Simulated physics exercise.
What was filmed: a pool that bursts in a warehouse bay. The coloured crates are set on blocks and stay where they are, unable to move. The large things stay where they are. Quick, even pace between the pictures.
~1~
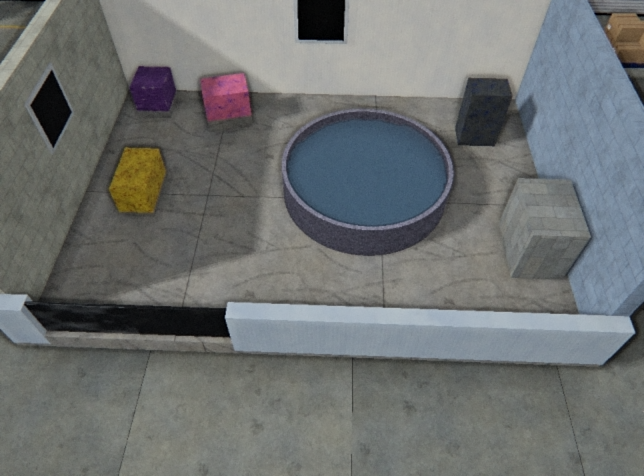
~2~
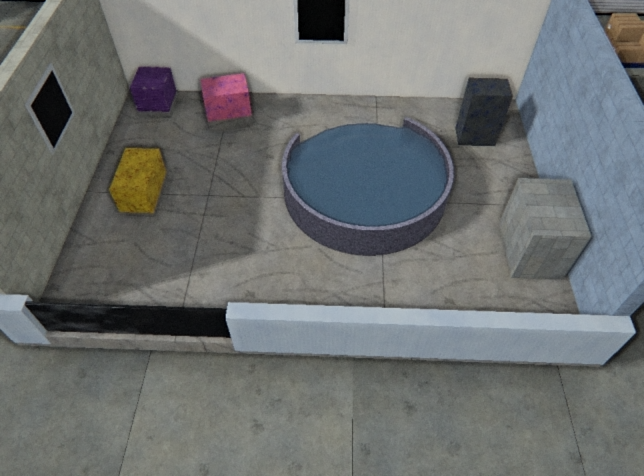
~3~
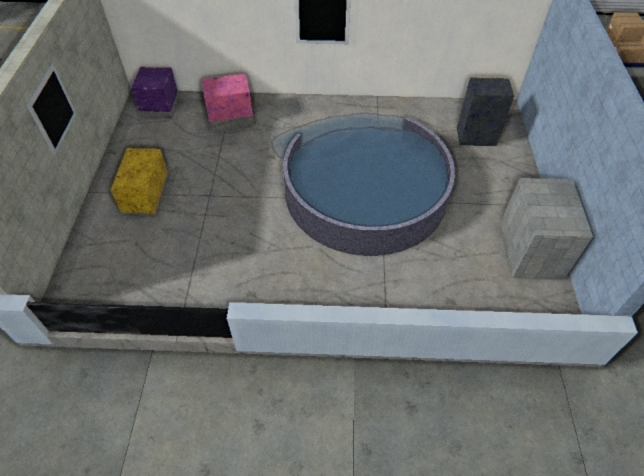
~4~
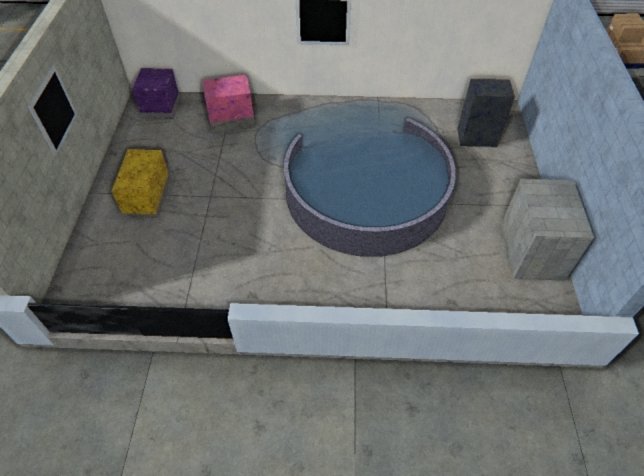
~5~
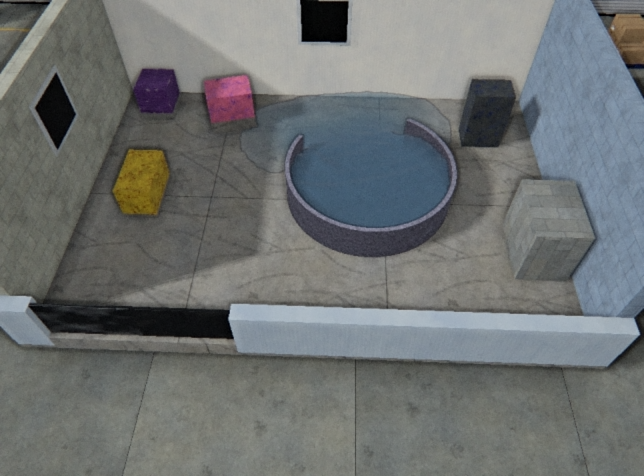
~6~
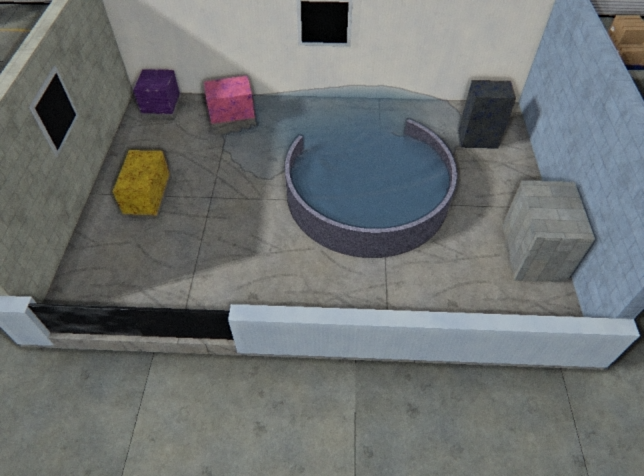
At first, a round tank of still blue water stands in a walled bay among purple, pink, yellow, grey and dark blocks. Then a gap opens in the tank's far side, and a thin sheet of water pours out, spreading across the floor behind it to the back wall.
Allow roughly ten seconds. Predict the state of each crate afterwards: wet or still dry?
Afterwards, the yellow crate is wet; the pink crate is wet; the purple crate is wet.
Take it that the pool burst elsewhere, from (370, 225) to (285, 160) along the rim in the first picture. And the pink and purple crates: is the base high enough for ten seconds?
Note: Pink crate is left dry; purple crate is overtopped.
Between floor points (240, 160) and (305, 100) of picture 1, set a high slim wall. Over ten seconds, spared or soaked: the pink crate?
As for the pink crate, it comes through dry.
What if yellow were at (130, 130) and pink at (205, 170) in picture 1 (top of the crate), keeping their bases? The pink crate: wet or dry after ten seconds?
Well, the pink one is left untouched in the end.
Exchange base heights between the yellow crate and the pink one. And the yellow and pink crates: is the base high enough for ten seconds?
The yellow crate is not reached and the pink crate is reached.
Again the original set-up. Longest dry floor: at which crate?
That is the yellow one.
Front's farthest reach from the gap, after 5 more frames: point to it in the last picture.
Front's tip: Near (167, 95).
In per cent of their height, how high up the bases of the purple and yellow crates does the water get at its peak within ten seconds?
Roughly 230 per cent, then 240 per cent.
A moment on, water covers 20 % of the floor; the yellow crate not reached, the pink crate water round its plinth, the purple crate water round its plinth.
Next, water covers 30 % of the floor; the yellow crate water round its plinth, the pink crate water round its plinth, the purple crate water round its plinth.
Then, water covers 60 % of the floor; the yellow crate water round its plinth, the pink crate water round its plinth, the purple crate water round its plinth.
Later, water covers 90 % of the floor; the yellow crate water round its plinth, the pink crate water round its plinth, the purple crate water round its plinth.
In the end, water covers 100 % of the floor; the yellow crate was topped, the pink crate was topped, the purple crate was topped.
